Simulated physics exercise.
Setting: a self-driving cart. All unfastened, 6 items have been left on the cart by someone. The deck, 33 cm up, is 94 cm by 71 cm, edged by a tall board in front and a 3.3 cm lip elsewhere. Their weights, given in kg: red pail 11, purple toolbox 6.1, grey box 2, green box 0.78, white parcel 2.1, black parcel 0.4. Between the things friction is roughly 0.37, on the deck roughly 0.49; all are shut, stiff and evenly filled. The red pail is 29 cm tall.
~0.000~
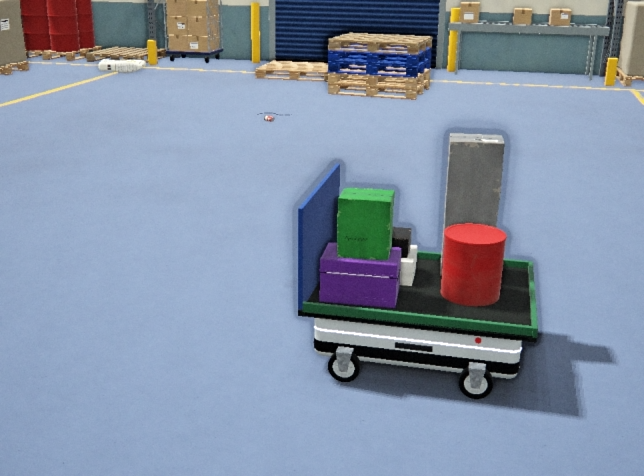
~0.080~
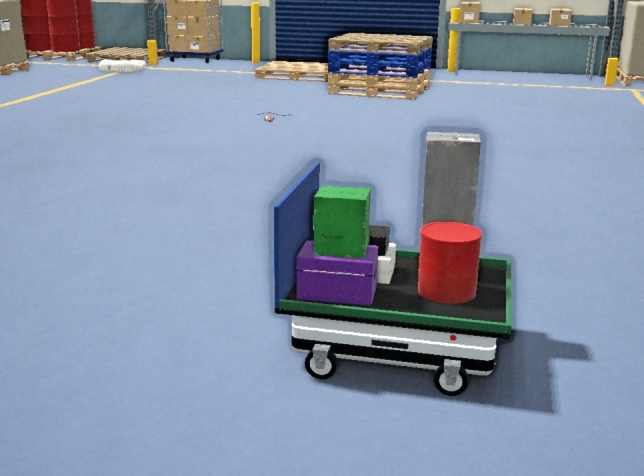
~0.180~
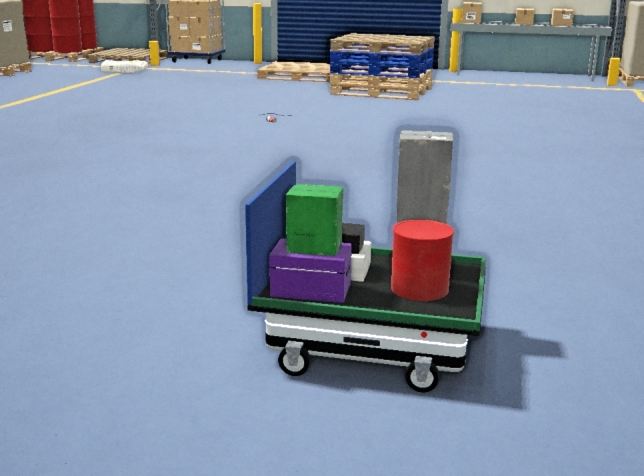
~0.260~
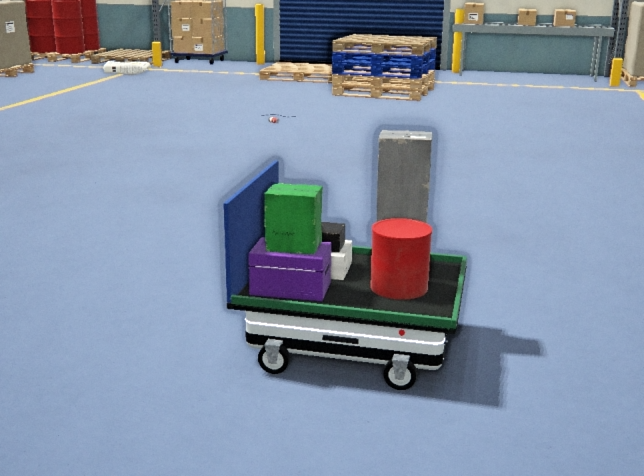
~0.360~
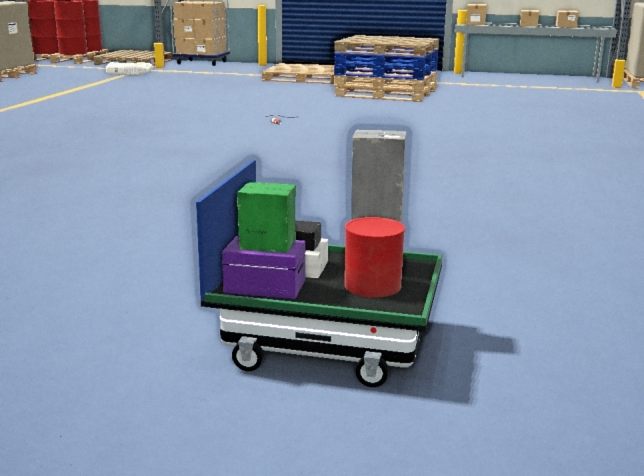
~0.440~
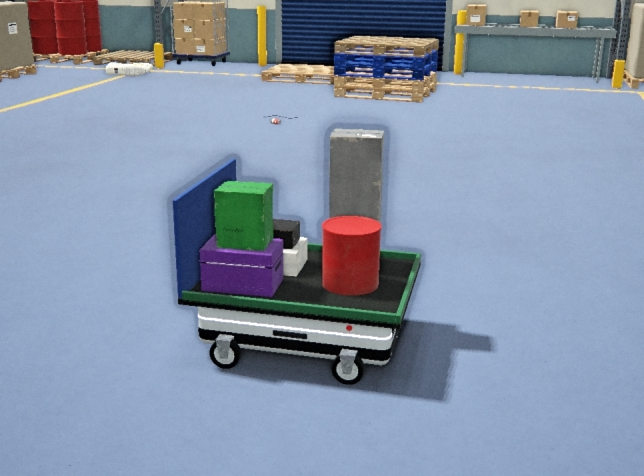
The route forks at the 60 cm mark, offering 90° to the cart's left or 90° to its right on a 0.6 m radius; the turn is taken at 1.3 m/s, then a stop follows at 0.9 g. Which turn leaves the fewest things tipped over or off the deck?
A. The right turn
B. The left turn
A, the right turn.
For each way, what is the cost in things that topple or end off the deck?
Going left: 3; going right: 2.
Turning left. At 0.94 s, cart 122 cm along, turned 45°; purple toolbox moved 9 cm near (109, 297); green box 24° off upright; black parcel 7° off upright.
After 1.34 s, cart 174 cm along, turned 88°; grey box, green box and black parcel now off the deck; purple toolbox moved 9 cm near (87, 374); white parcel moved 7 cm.
In the end (2.0 s), off the deck, grey box, green box and black parcel; the other 3 under 10 cm from the start. In the last view, red pail near (108, 330), purple toolbox near (59, 405).
Turning right instead, grey box and green box tipped over or off the deck, 2 of 6 in all.
